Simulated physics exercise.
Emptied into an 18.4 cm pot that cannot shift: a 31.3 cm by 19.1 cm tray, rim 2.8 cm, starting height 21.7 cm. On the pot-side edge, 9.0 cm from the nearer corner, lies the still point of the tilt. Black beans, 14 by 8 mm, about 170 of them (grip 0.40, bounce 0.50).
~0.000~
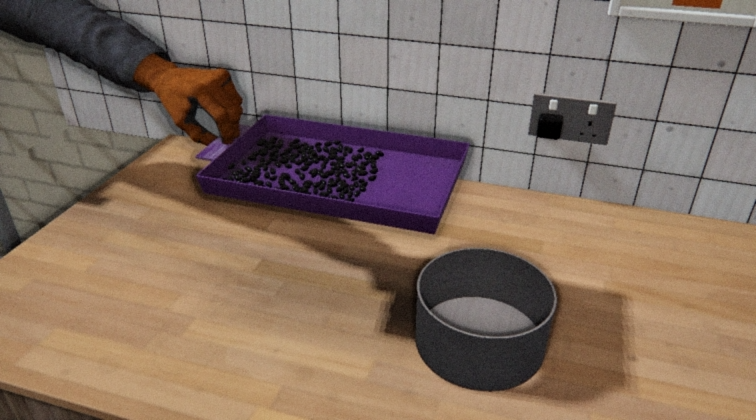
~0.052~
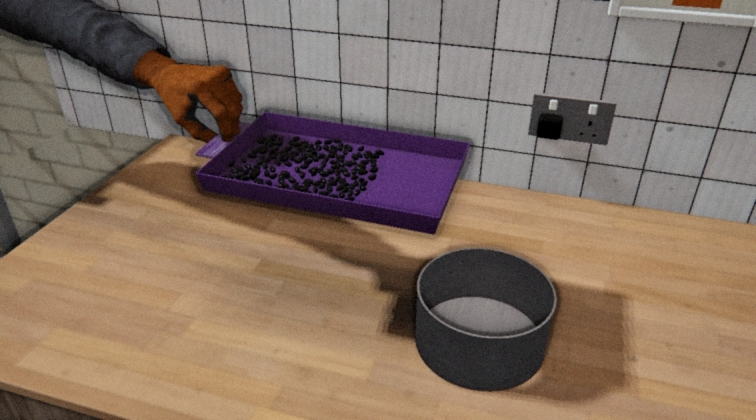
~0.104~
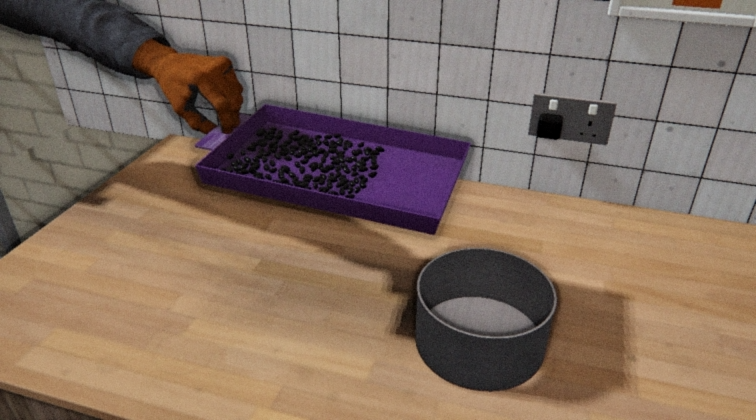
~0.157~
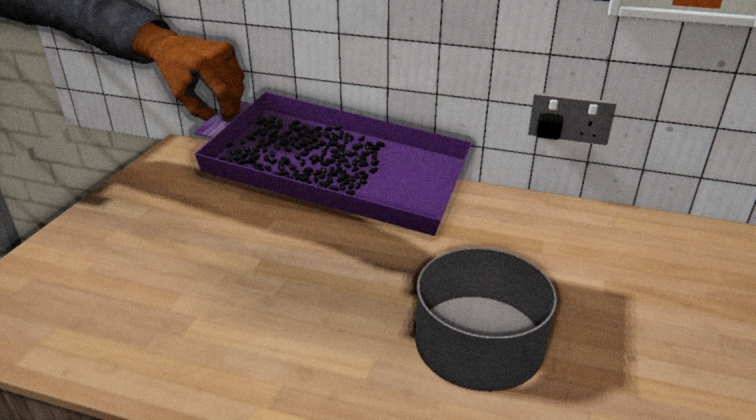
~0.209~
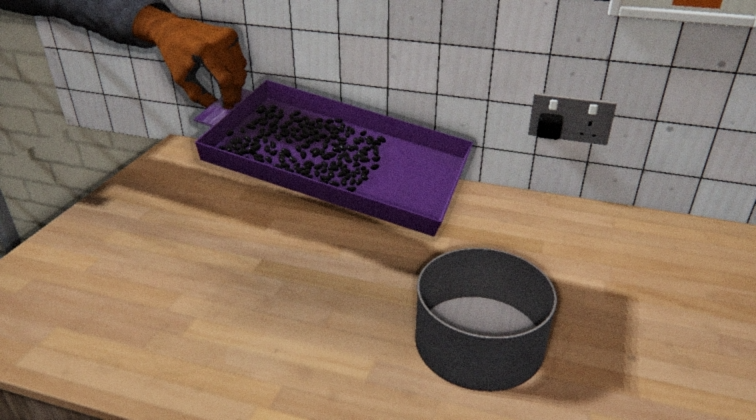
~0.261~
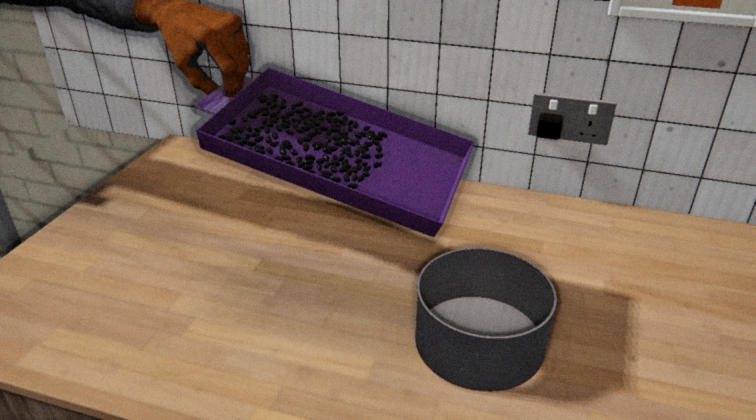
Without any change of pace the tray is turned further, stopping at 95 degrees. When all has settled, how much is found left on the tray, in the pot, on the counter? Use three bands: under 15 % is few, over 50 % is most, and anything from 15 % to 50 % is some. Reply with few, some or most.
Left on the tray: Few, pot: Most, counter: Few.
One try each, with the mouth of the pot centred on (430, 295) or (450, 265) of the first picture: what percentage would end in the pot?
The shares would be near 80 and 60 per cent respectively.
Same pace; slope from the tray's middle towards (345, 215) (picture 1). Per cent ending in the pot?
I'd say close to 20 %.
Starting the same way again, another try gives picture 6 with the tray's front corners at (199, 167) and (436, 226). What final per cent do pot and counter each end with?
Final per cent - pot 25, counter 75.
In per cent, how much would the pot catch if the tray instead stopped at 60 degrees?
That comes out at some 20 per cent.
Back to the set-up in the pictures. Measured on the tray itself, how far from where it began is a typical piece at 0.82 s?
About 18 cm.
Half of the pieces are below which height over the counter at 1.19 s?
Around 22 cm up.
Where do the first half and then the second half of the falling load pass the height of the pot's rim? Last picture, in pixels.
Around (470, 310), then around (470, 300).
After 0.82 s, tilt 53 degrees; the tray holds 100 %, the pot 0 %.
After 1.19 s, tilt 78 degrees; the tray holds 75 %, the pot 20 %.
After 1.64 s, tilt 95 degrees; the tray holds 30 %, the pot 55 %.
By 3.2 s all is still; tray 0 %, pot 95 %, counter 5 %.
